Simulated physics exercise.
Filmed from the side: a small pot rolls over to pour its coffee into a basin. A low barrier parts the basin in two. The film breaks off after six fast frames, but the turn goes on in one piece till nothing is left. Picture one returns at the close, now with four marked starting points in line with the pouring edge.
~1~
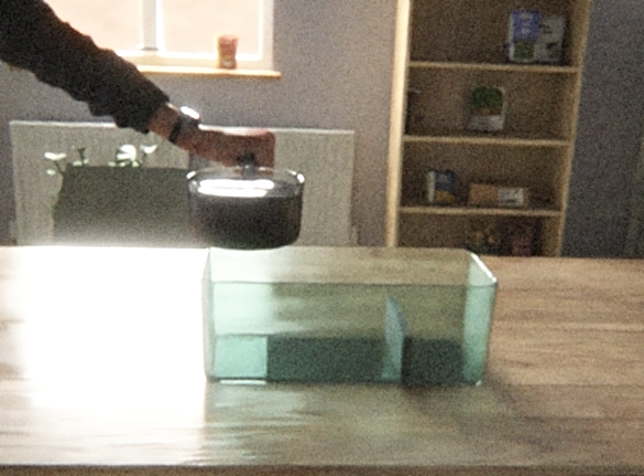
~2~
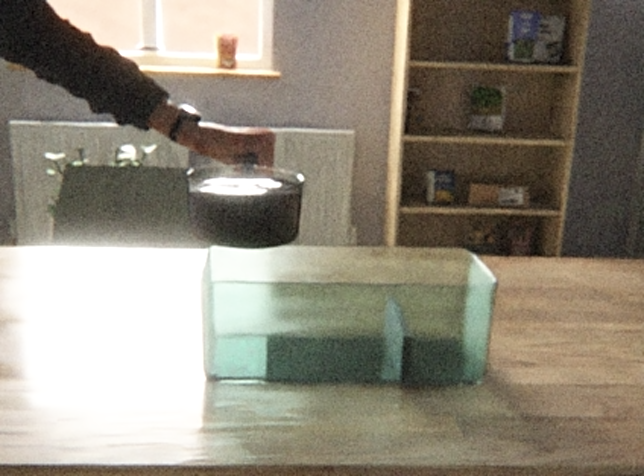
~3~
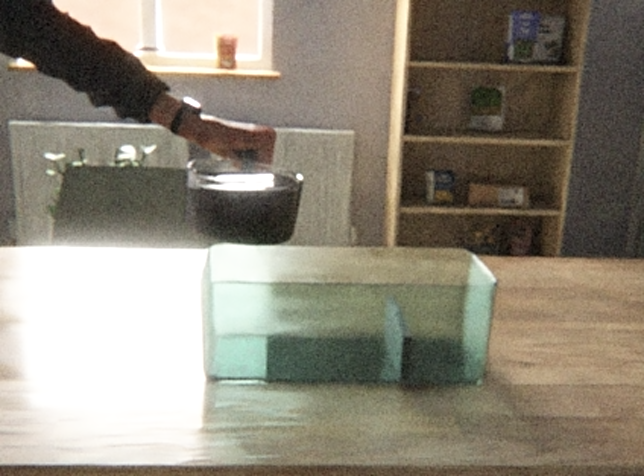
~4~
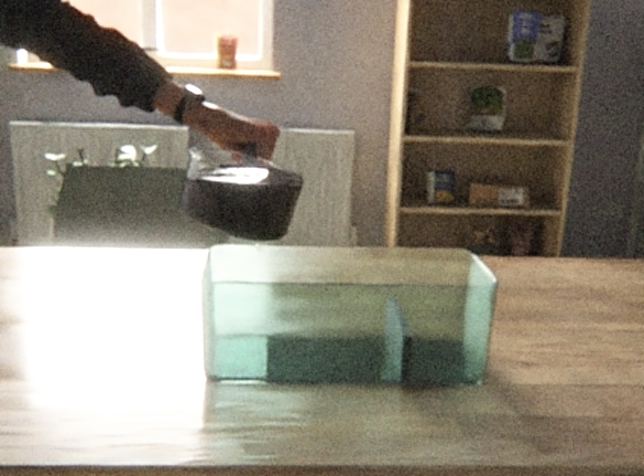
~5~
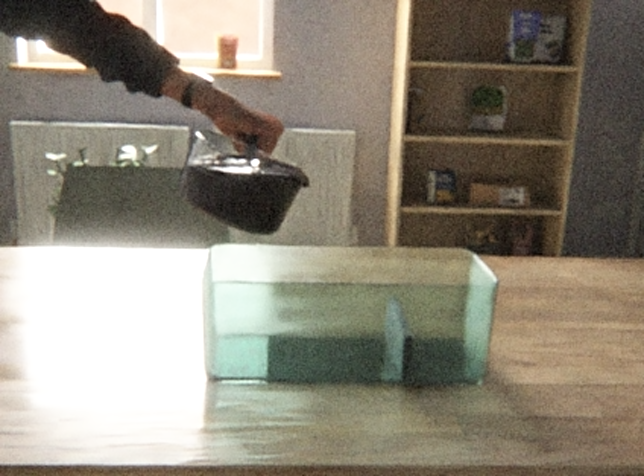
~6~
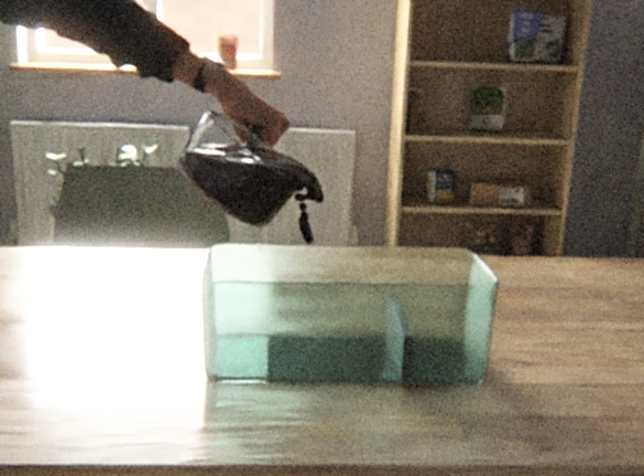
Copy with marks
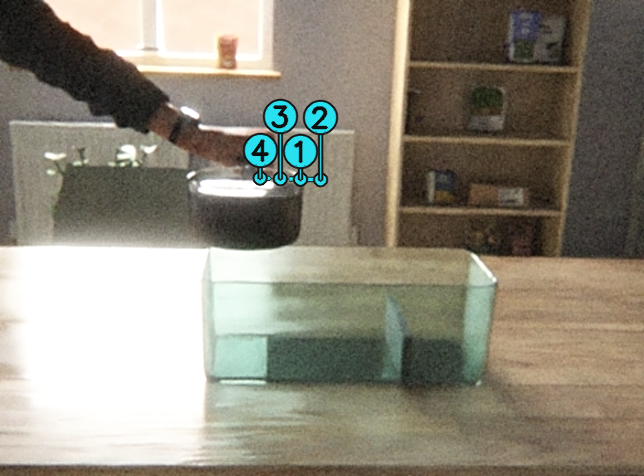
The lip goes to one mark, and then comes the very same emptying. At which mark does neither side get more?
Choose 2.
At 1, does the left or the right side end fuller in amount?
The left one.
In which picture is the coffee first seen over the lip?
Picture 5.
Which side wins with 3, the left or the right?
The left one.
In cyan, 1 at (300, 179); 2 at (320, 179); 3 at (280, 178); 4 at (260, 178).
If 1 is chosen, about 86 % ends left of the wall and 13 % right of it.
If 2 is chosen, about 49 % ends left of the wall and 50 % right of it.
If 3 is chosen, about 97 % ends left of the wall and 2 % right of it.
If 4 is chosen, about 95 % ends left of the wall and 4 % right of it.
